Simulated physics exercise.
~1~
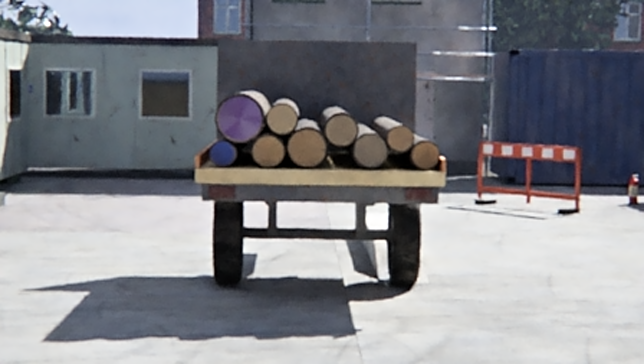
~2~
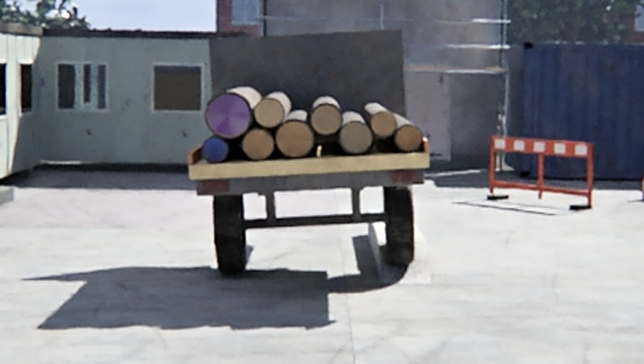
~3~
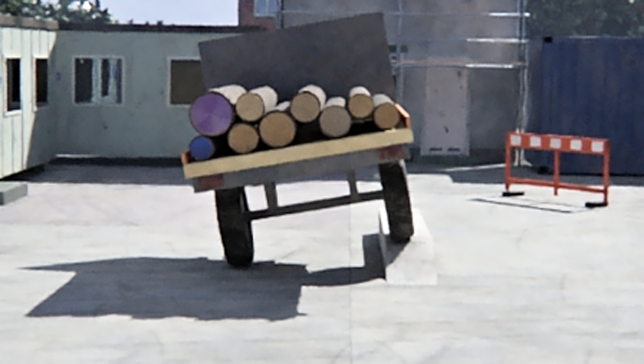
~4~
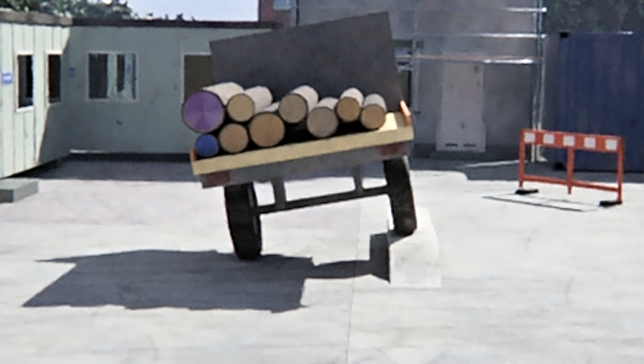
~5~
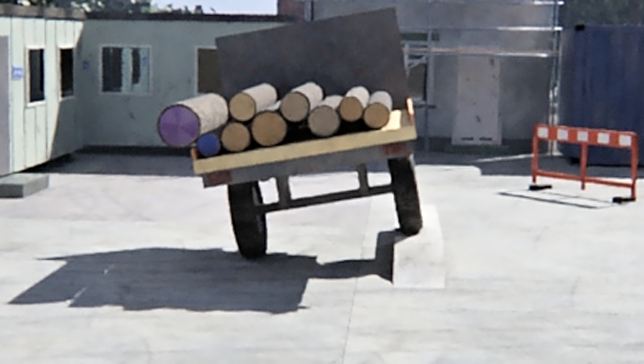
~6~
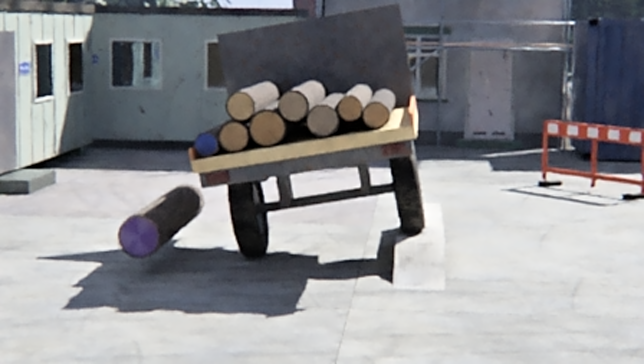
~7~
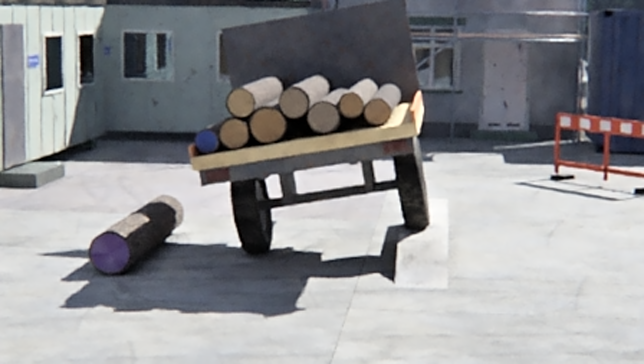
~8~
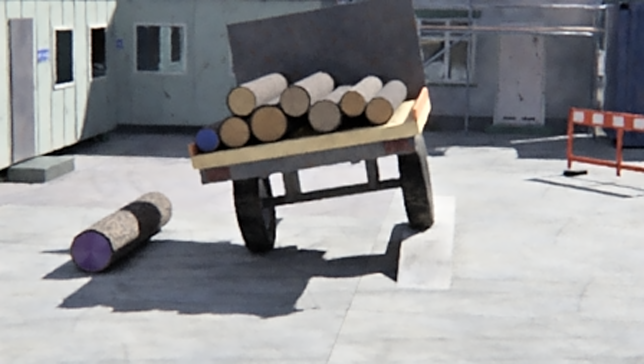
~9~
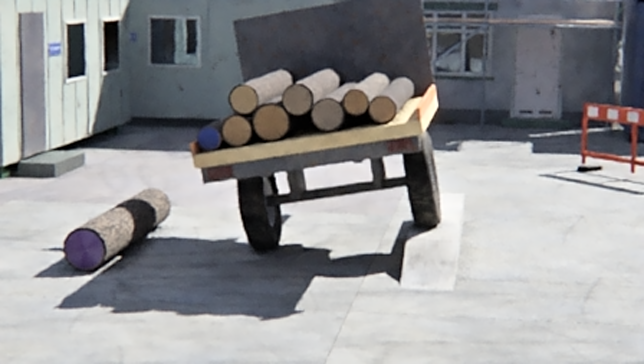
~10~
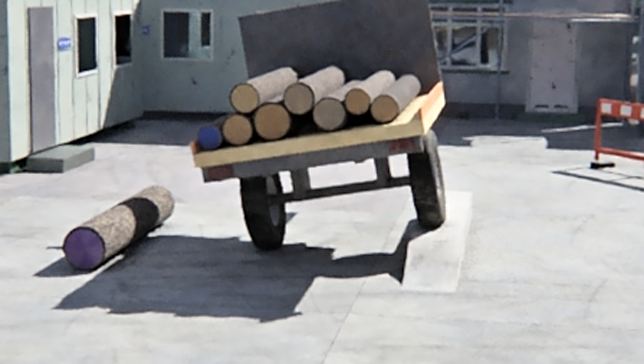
In a yard, a log trailer tilts on a kerb and drops its purple-ended log left.
